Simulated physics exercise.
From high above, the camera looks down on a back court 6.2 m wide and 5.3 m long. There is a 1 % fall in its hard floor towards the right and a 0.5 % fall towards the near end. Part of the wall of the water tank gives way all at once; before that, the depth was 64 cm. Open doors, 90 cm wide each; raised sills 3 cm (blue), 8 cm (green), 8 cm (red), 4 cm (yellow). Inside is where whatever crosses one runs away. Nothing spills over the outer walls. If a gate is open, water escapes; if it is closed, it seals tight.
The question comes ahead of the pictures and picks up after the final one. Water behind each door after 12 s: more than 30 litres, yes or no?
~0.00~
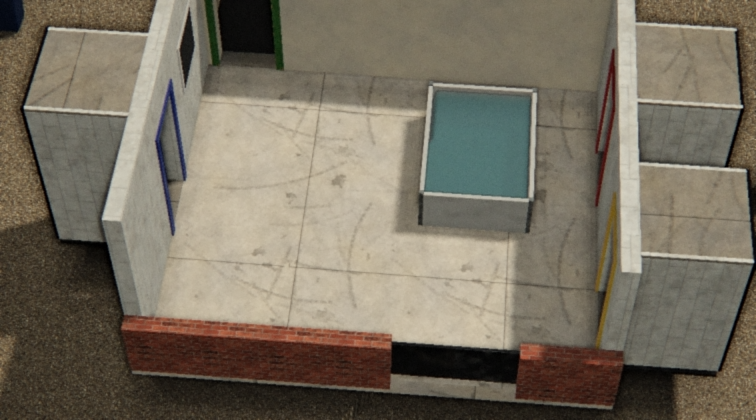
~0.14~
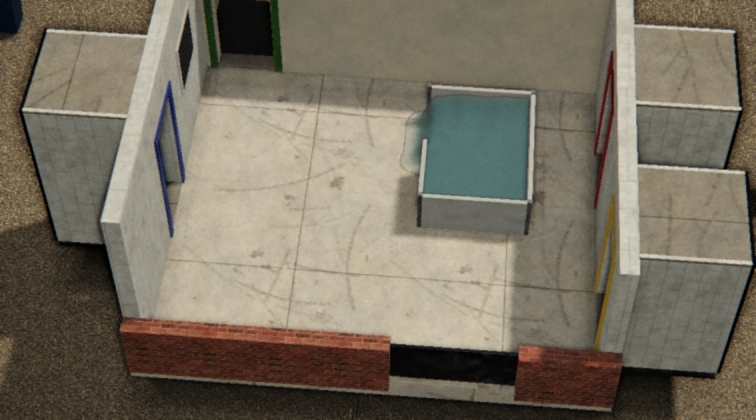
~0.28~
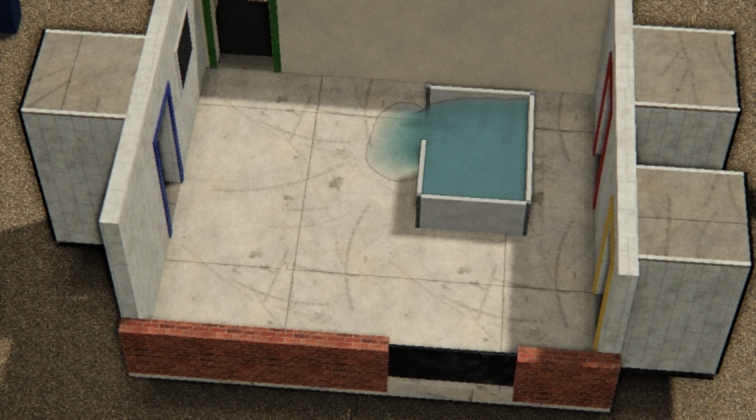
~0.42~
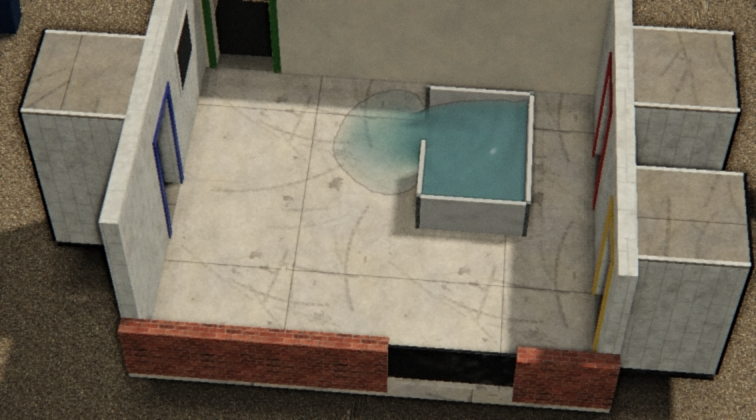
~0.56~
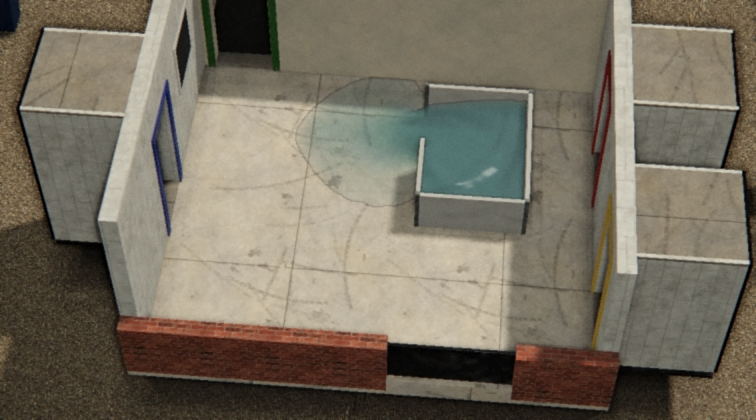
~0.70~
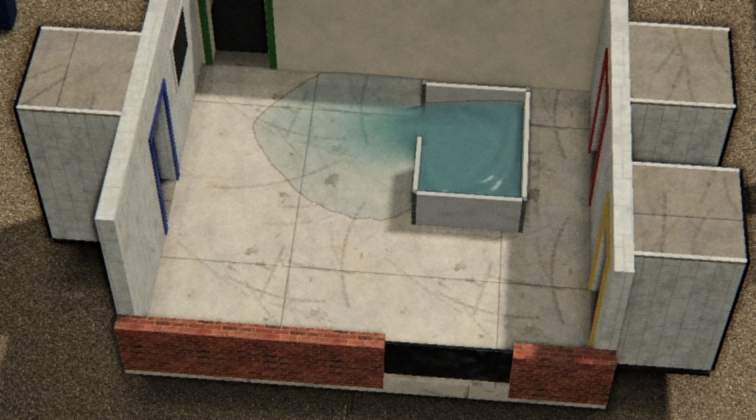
Blue door: Yes; green door: Yes; red door: No; yellow door: Yes.
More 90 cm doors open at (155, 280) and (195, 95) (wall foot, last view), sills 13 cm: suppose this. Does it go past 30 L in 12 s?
Door 1: Limit not reached; door 2: Limit broken.
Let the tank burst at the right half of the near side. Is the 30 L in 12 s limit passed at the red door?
At the red door the limit is not exceeded.
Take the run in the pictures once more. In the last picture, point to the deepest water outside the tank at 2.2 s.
Look around (212, 75).
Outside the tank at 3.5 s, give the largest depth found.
I'd say near 21 centimetres.
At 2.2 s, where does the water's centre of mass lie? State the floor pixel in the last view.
Pixel position near (379, 149).
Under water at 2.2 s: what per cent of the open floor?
Near 35 per cent is wet.
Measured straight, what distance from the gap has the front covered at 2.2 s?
Roughly 4.4 m.
After 1.4 s water covers 30 % of the floor and is deepest (32 cm) near (413, 134); blue door not reached, green door 11 cm at the sill, 0 L in, red door not reached, yellow door not reached.
After 2.2 s water covers 35 % of the floor and is deepest (38 cm) near (212, 75); blue door 12 cm at the sill, 15 L in, green door 19 cm at the sill, 12 L in, red door not reached, yellow door not reached.
After 3.5 s water covers 45 % of the floor and is deepest (21 cm) near (208, 92); blue door 9 cm at the sill, 60 L in, green door 19 cm at the sill, 80 L in, red door not reached, yellow door not reached.
After 7.0 s water covers 75 % of the floor and is deepest (16 cm) near (590, 380); blue door 6 cm at the sill, 92 L in, green door 9 cm at the sill, 153 L in, red door not reached, yellow door 8 cm at the sill, 1 L in.
After 12.0 s water covers 100 % of the floor and is deepest (14 cm) near (590, 380); blue door 3 cm at the sill, 100 L in, green door 3 cm at the sill, 155 L in, red door 4 cm at the sill, 0 L in, yellow door 11 cm at the sill, 122 L in.
